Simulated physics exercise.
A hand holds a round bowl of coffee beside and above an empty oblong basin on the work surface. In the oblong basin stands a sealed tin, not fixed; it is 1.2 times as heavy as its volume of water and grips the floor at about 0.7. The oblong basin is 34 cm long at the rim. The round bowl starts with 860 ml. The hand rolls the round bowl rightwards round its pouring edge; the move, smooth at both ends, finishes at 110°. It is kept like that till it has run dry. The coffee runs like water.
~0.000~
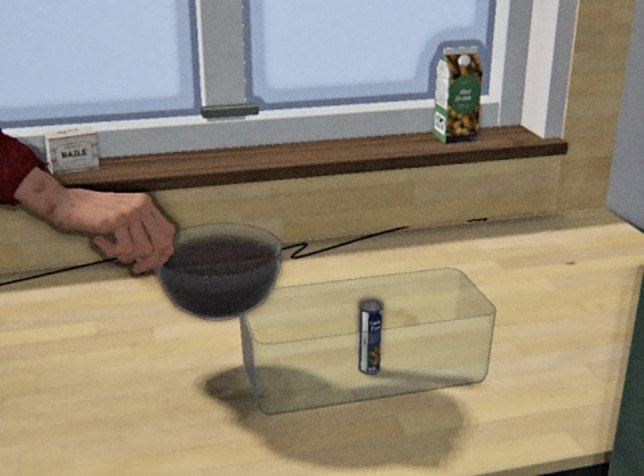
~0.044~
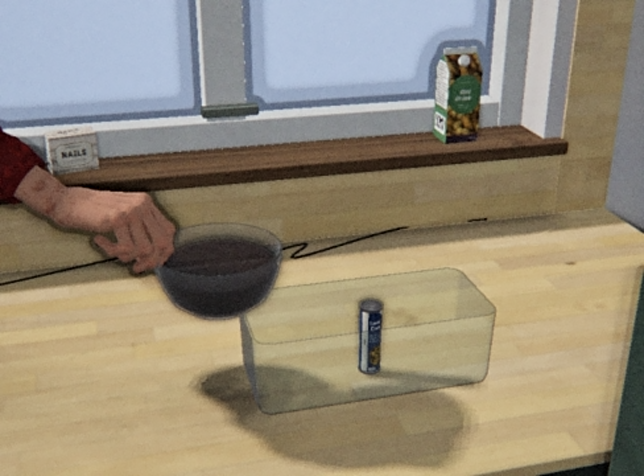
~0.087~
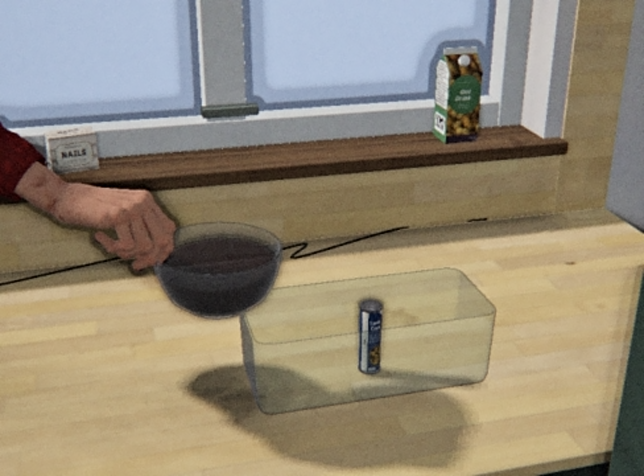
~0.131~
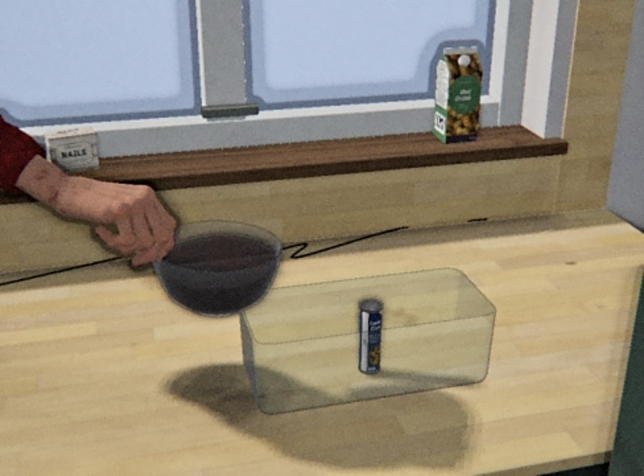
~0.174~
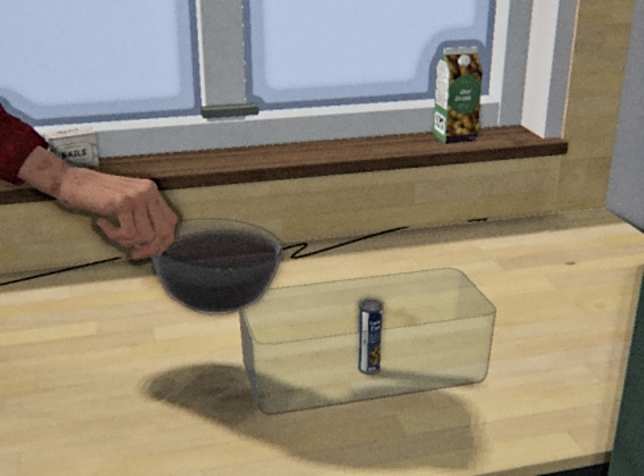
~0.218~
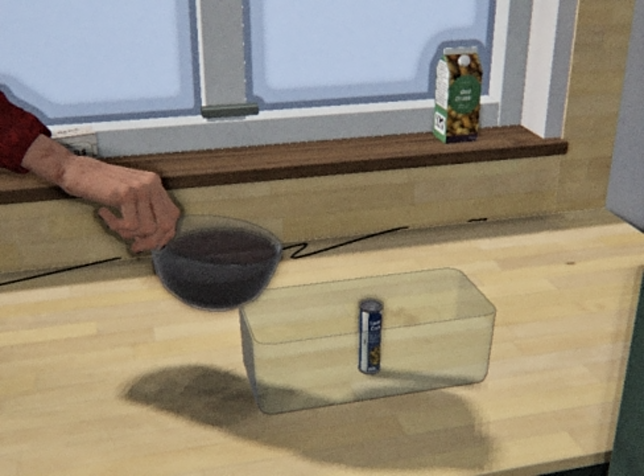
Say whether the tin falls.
The tin topples.
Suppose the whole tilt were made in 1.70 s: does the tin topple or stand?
Then it remains upright.
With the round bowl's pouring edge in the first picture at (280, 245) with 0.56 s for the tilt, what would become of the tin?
Then it goes over.
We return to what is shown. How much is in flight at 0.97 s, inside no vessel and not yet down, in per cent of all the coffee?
About 16 per cent.
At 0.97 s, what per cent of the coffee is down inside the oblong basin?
Near 82 in a hundred.
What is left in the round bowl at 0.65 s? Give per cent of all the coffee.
About 60 per cent.
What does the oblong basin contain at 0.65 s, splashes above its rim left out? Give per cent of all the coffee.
Near 6 in a hundred.
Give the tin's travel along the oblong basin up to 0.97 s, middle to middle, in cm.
Some 2 cm.
By 0.65 s the tilt is 66° and 61 per cent is still to pour; the tin stands where it began.
By 0.97 s the tilt is 103° and 3 per cent is still to pour; the tin leans 26°.
By 1.30 s the tilt is 110° and 0 per cent is still to pour; the tin lies on its side.
By 1.66 s the tilt is 110° and 0 per cent is still to pour; the tin lies on its side.
At rest the tin lies on its side.
